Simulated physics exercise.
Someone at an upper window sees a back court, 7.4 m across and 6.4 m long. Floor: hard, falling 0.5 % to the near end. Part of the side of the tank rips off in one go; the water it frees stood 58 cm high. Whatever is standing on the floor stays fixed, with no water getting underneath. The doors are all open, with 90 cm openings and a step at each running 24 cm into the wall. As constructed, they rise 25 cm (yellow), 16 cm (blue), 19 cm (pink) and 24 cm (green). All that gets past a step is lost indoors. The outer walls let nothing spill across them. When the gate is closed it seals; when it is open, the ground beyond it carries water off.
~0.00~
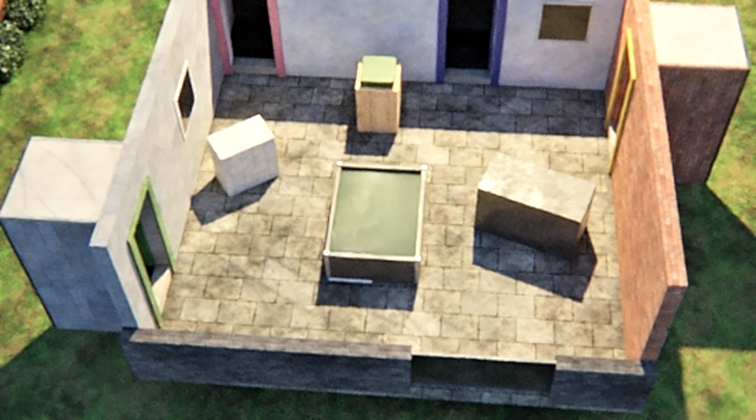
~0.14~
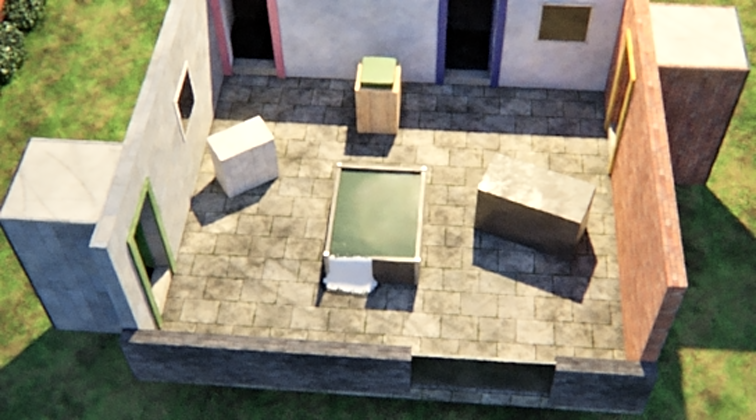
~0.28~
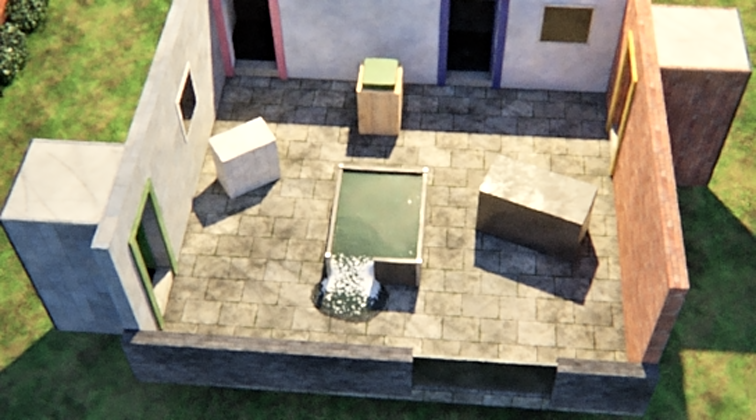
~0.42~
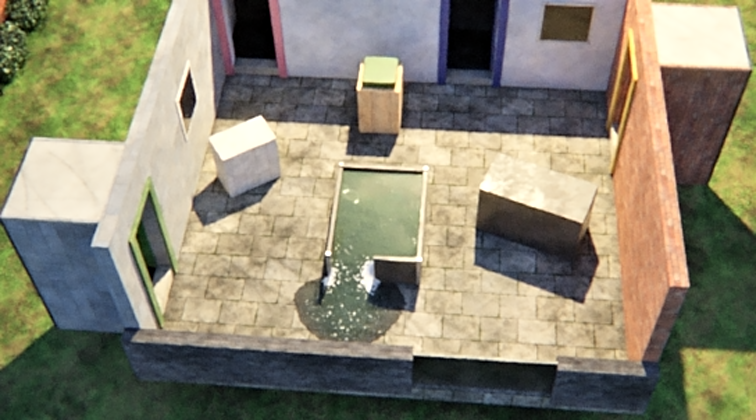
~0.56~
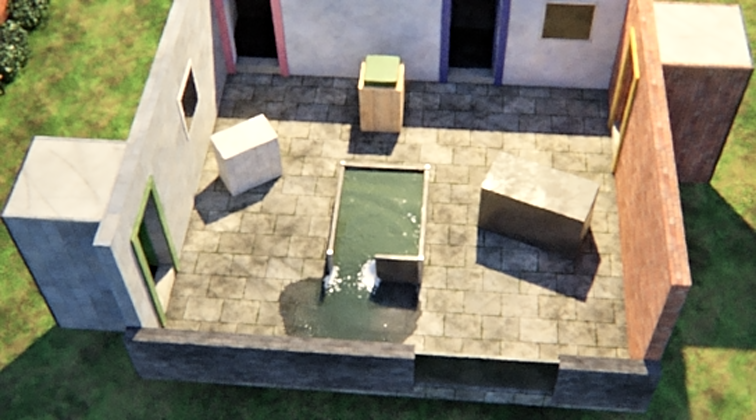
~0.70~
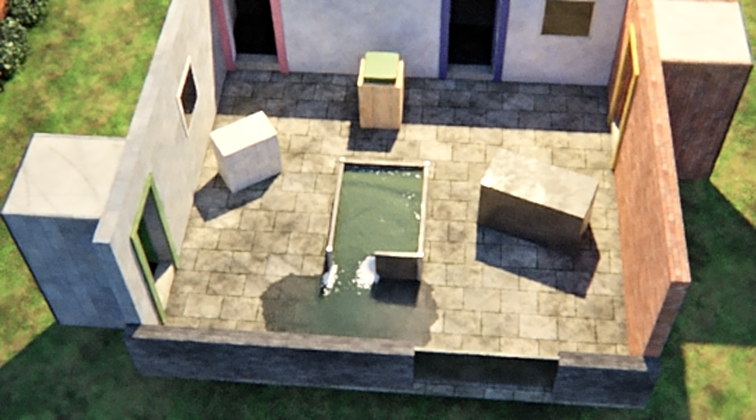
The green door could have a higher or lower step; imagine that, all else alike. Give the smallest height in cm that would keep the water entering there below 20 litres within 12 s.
Roughly 11 cm.
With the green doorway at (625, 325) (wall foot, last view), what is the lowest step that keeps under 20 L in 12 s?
Minimum: About 7.0 cm.
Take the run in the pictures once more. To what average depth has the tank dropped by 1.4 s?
About 40 centimetres on average.
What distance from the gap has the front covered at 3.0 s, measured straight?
Near 4.8 m, more or less.
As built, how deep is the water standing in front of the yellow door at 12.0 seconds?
About 1.0 cm.
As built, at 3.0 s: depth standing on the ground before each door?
Lab note, depth in cm: Yellow 0; blue 0; pink 0; green 16.
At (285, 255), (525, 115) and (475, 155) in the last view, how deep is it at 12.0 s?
Depth: About 3, 3, 2 cm.
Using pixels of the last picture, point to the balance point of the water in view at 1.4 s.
Approximately (365, 265).
After 1.4 s water covers 10 % of the floor, deepest (32 cm) near (348, 277); it has not reached the green door.
After 3.0 s water covers 30 % of the floor, deepest (25 cm) near (166, 353); 16 cm at the green door, 0 litres in over its 24 cm step.
After 12.0 s water covers 90 % of the floor, deepest (7 cm) near (155, 352); 5 cm at the green door, 0 litres in over its 24 cm step.
At the green door as built, the water arrived by 2.1 s and peaked near 16 cm at 3.0 s.
Run again over the same 12 s with other heights there, 27 litres in over 10 cm, 7 litres over 13.5 cm. The limit of 20 litres is kept from about 11 cm up.
